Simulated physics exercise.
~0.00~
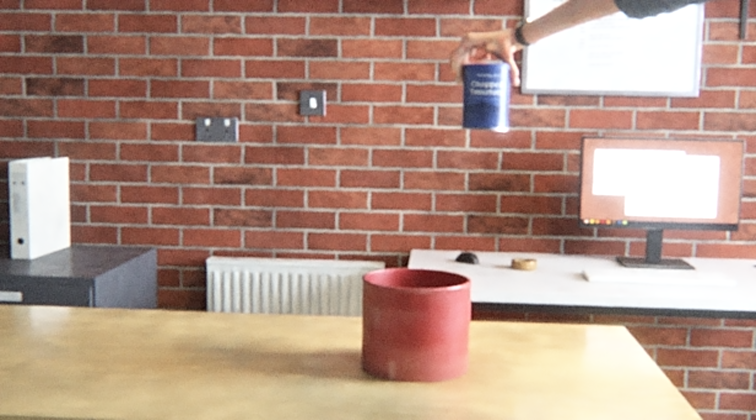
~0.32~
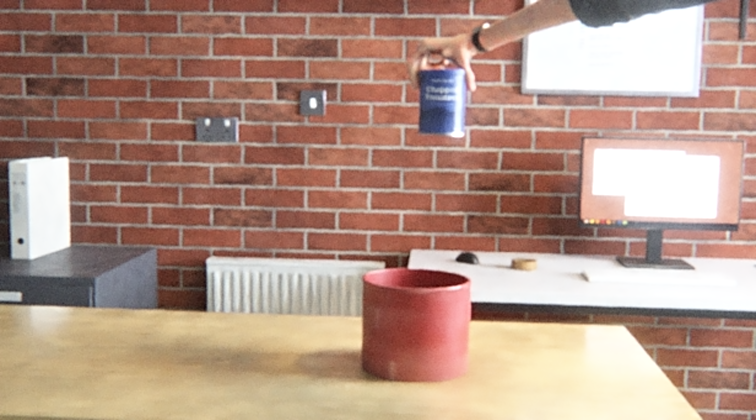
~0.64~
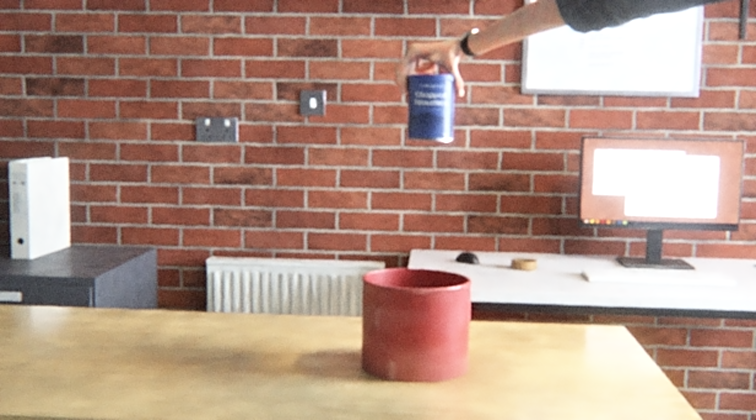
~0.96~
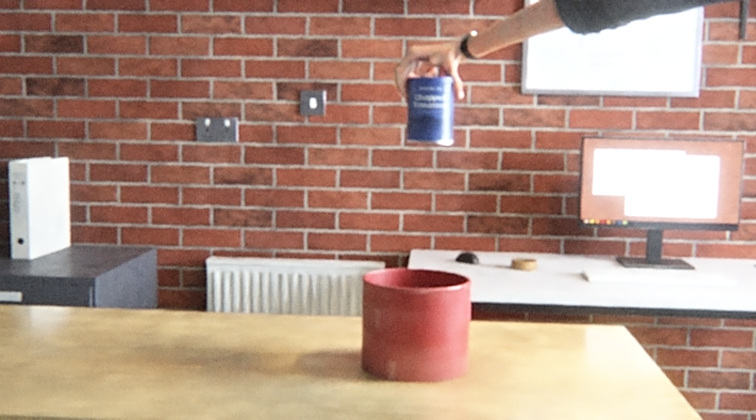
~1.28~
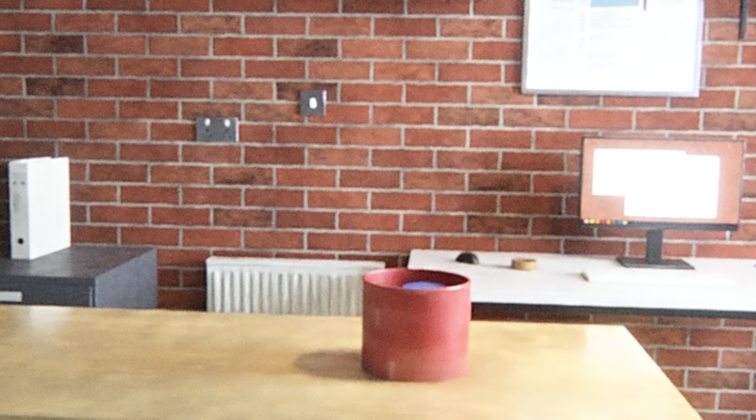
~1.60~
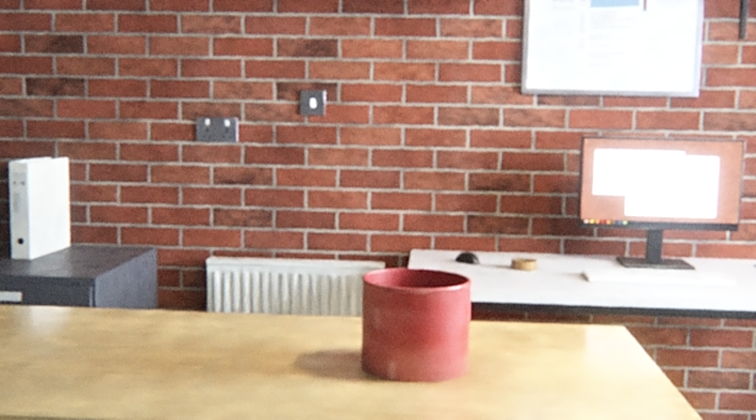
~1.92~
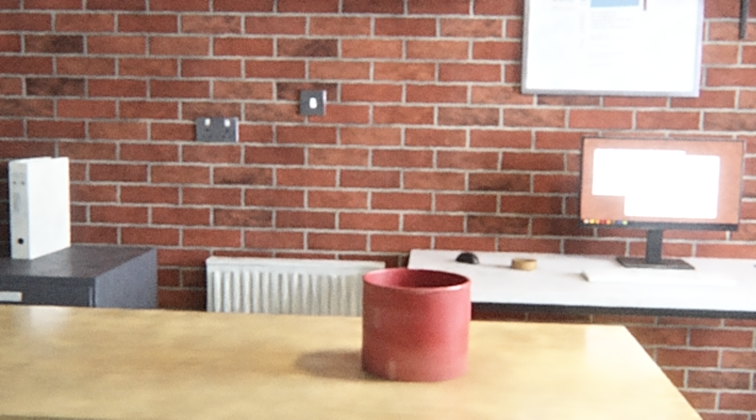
In this clip, a hand holds a blue tin high above a red, open container on a wooden table, moving it left and slightly down before pausing. The hand lets go and withdraws, and the tin drops into the container, disappearing from view inside.
